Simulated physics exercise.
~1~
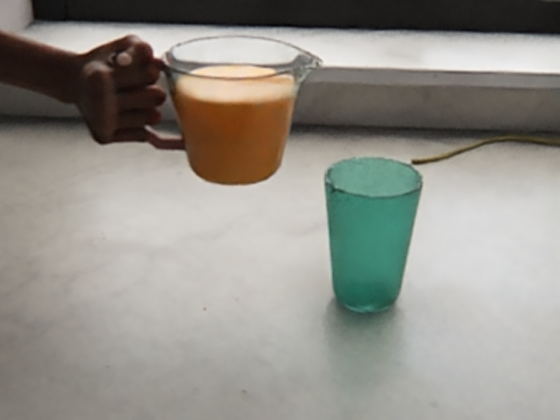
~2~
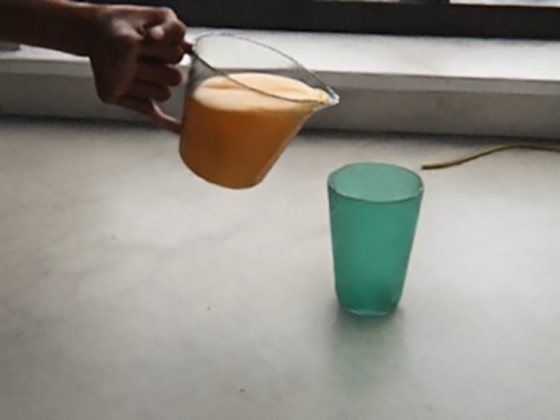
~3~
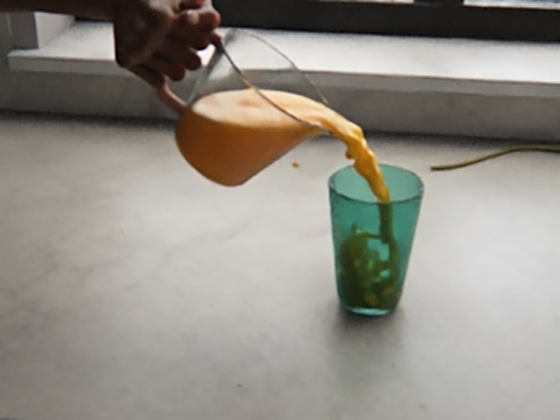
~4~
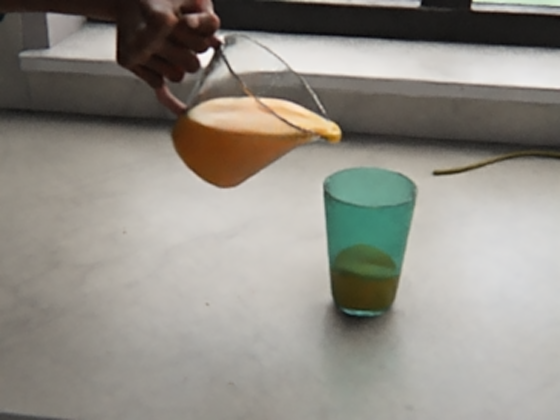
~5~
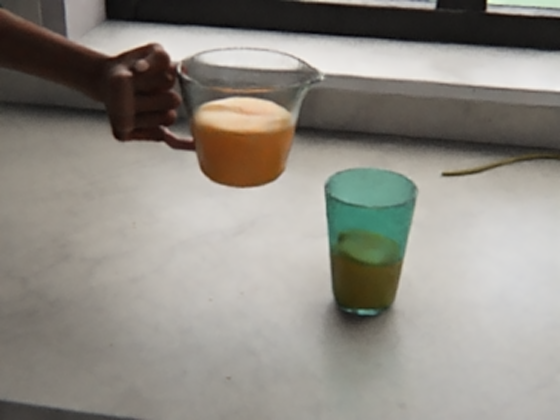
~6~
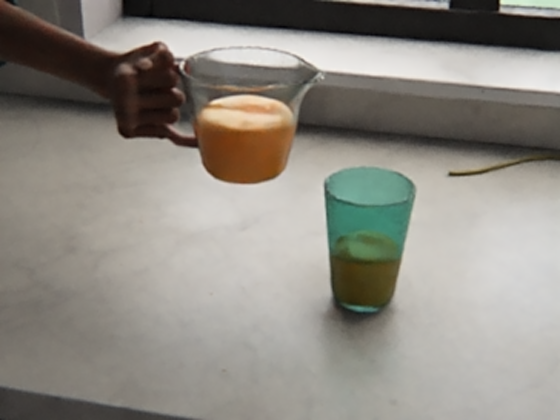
The footage shows a hand holding a clear jug of orange juice above a grey counter, tipping it to pour into an empty green glass on the right, then levelling it, leaving the glass partly filled and the jug still held up with juice inside.
